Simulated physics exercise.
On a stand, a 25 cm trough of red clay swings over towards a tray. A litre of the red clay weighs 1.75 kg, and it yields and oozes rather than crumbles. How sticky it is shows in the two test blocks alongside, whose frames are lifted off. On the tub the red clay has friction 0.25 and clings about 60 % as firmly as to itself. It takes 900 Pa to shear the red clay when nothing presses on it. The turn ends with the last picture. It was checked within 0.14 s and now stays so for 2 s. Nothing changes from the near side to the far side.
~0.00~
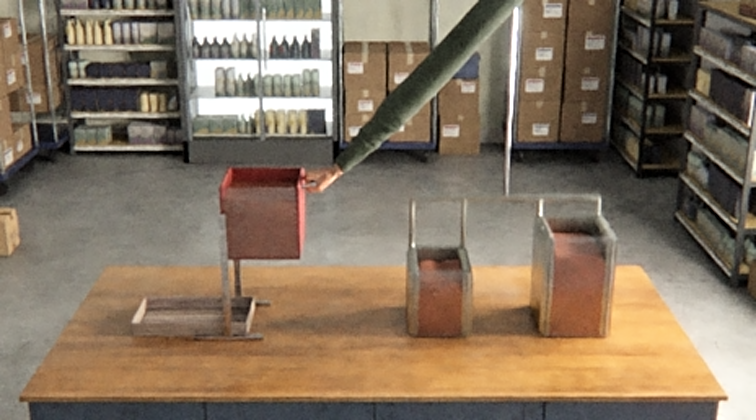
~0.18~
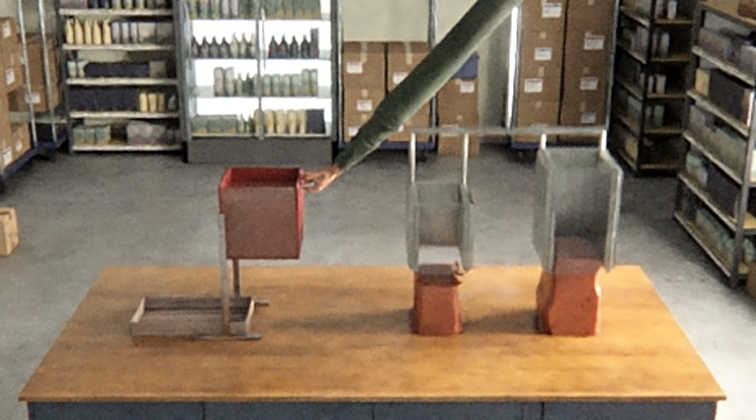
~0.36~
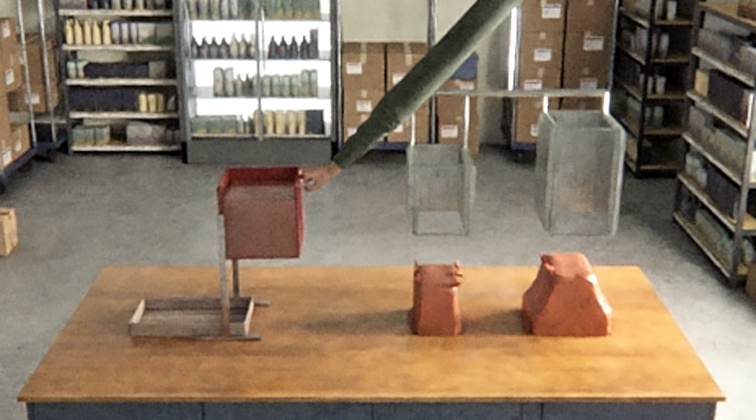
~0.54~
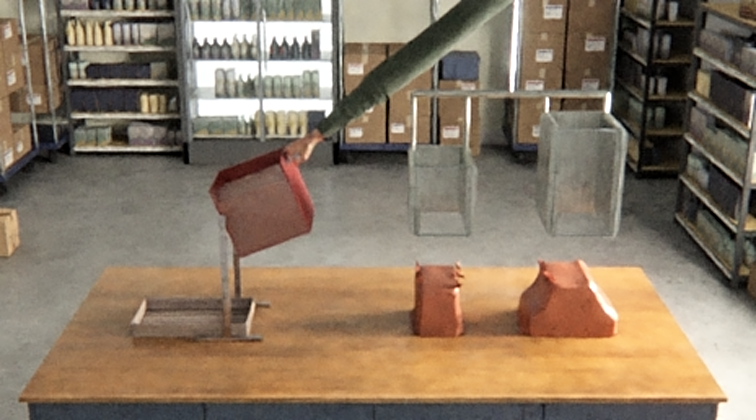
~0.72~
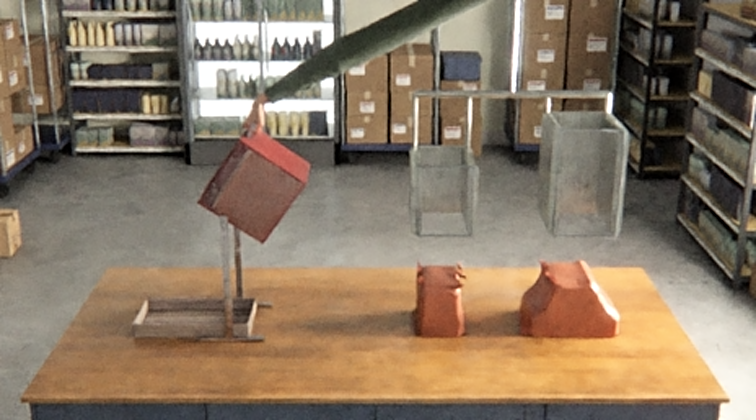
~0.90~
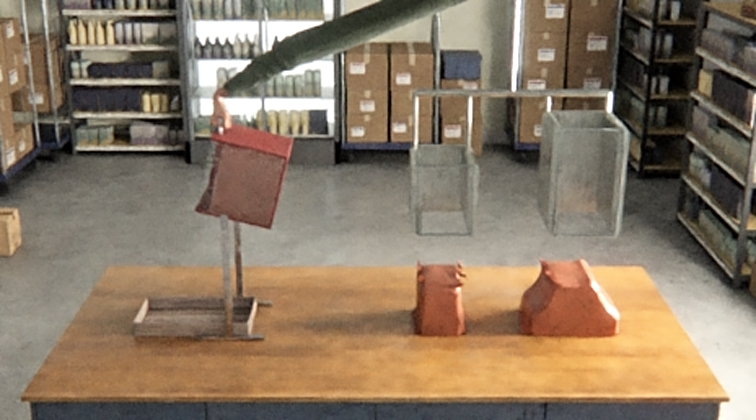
To begin with, a green-sleeved arm holds a level red trough by its right edge while two box-shaped moulds rise off red clay blocks on the table. The larger block sags and widens while the smaller barely changes, and then the hand swings the trough up and leftward into a steep tilt.
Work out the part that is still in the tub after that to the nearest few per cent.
About 100 %.
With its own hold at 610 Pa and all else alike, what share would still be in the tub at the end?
In that case some 100 per cent.
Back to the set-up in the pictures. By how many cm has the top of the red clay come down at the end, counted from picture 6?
Some 0 cm.
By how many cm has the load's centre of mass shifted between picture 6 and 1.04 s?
Some 0 cm.
By 1.04 s, the tub is at 76 degrees and holds 100 %.
By 1.21 s, the tub is at 76 degrees and holds 100 %.
By 1.38 s, the tub is at 76 degrees and holds 100 %.
By 1.55 s, the tub is at 76 degrees and holds 100 %.
By 2.90 s, at the end, the tub is at 76 degrees and holds 100 %.
